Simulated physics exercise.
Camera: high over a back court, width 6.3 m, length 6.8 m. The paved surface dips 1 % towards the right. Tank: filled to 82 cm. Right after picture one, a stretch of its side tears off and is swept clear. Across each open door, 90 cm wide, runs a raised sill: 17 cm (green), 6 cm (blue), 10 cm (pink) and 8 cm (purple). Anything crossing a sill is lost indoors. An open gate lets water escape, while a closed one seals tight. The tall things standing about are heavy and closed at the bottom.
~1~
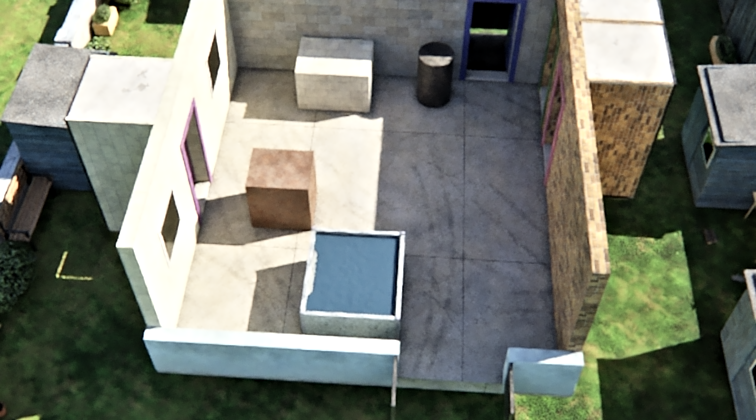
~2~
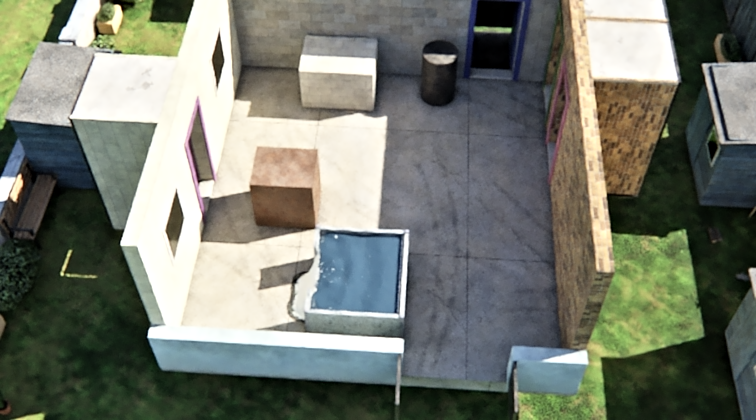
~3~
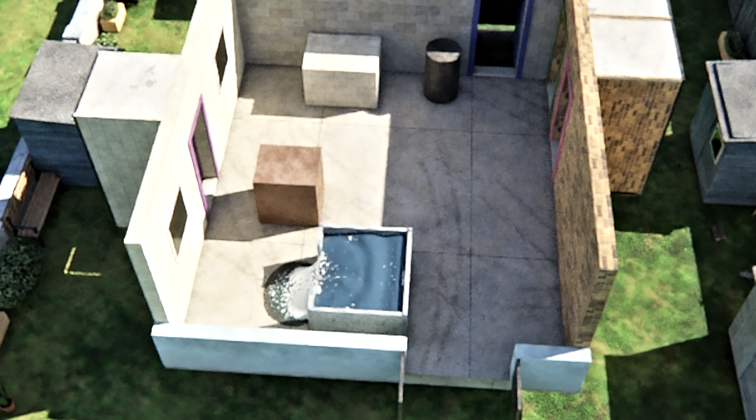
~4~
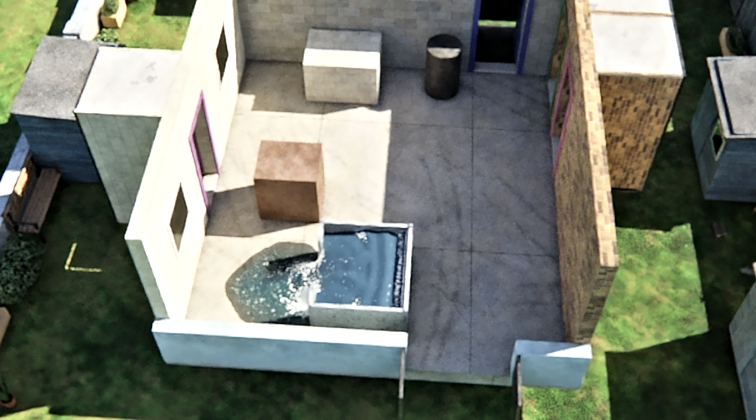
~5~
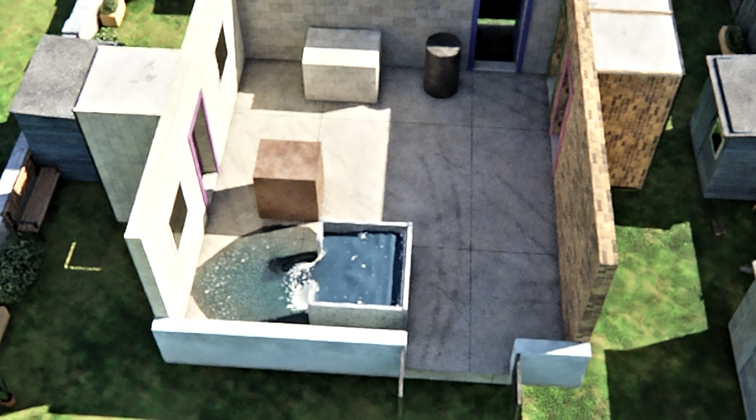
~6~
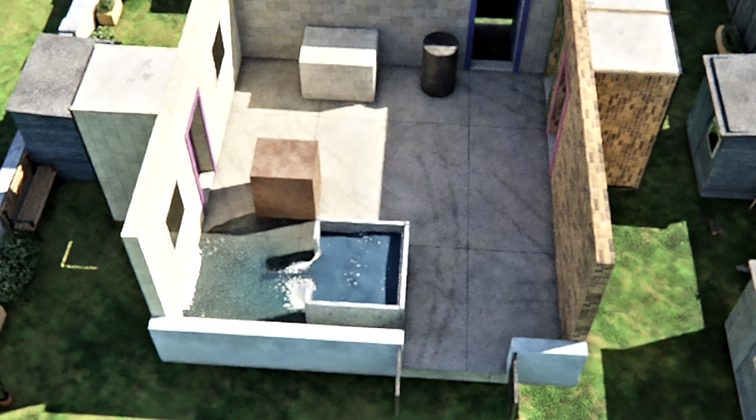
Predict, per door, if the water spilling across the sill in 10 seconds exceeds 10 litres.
Prediction: The green door does not exceed 10 litres; the blue door does not exceed 10 litres; the pink door does not exceed 10 litres; the purple door exceeds 10 litres.
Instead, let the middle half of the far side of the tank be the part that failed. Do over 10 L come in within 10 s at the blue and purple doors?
At blue the amount is higher than the mark, while at purple it is beneath the mark.
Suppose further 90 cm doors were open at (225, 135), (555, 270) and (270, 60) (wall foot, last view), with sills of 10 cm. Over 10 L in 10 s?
In sequence the answers are less than that, less than that and more than that.
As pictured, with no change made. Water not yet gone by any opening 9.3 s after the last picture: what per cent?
About 94 per cent.
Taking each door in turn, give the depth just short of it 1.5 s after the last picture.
In centimetres, the green door has 0, the blue door 0, the pink door 0 and the purple door 14.
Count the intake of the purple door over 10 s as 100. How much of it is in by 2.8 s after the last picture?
70 per cent, roughly.
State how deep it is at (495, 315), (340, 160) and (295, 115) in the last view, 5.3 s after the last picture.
In that order: 1, 0 and 9 cm.
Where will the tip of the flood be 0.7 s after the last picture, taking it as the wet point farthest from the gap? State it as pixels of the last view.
(219, 157).
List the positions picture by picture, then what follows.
Still water, 82 cm deep, in the tank at (354, 275), in the first picture.
Water pours out at (316, 287) and has run 0.5 m, to (303, 276); typically 10 cm deep outside, 82 cm at the tank's back, in the second picture.
The front is at (267, 300), 0.9 m from the gap at (319, 286); 0.8 m2 of floor is under water; 79 cm left at the back of the tank, in the third picture.
Water pours out at (320, 283) and has run 1.6 m, to (233, 279); typically 8 cm deep outside, 71 cm at the tank's back, in the fourth picture.
Water pours out at (320, 281) and has run 2.2 m, to (195, 276); typically 5 cm deep outside, 70 cm at the tank's back, in the fifth picture.
Water pours out at (316, 280) and has run 2.4 m, to (199, 241); typically 5 cm deep outside, 67 cm at the tank's back, in the sixth picture.
Then, 0.7 s after the last picture water covers 15 % of the floor and is deepest (49 cm) near (176, 338); green door not reached, blue door not reached, pink door not reached, purple door 15 cm at the sill, 1 L in.
Then, 1.5 s after the last picture water covers 25 % of the floor and is deepest (30 cm) near (238, 304); green door not reached, blue door not reached, pink door not reached, purple door 14 cm at the sill, 22 L in.
Then, 2.8 s after the last picture water covers 35 % of the floor and is deepest (21 cm) near (176, 338); green door not reached, blue door not reached, pink door not reached, purple door 12 cm at the sill, 38 L in.
Then, 5.3 s after the last picture water covers 50 % of the floor and is deepest (20 cm) near (242, 61); green door not reached, blue door 2 cm at the sill, 0 L in, pink door not reached, purple door 10 cm at the sill, 52 L in.
Then, 9.3 s after the last picture water covers 85 % of the floor and is deepest (10 cm) near (551, 214); green door 6 cm at the sill, 0 L in, blue door 1 cm at the sill, 0 L in, pink door 9 cm at the sill, 0 L in, purple door 6 cm at the sill, 55 L in.
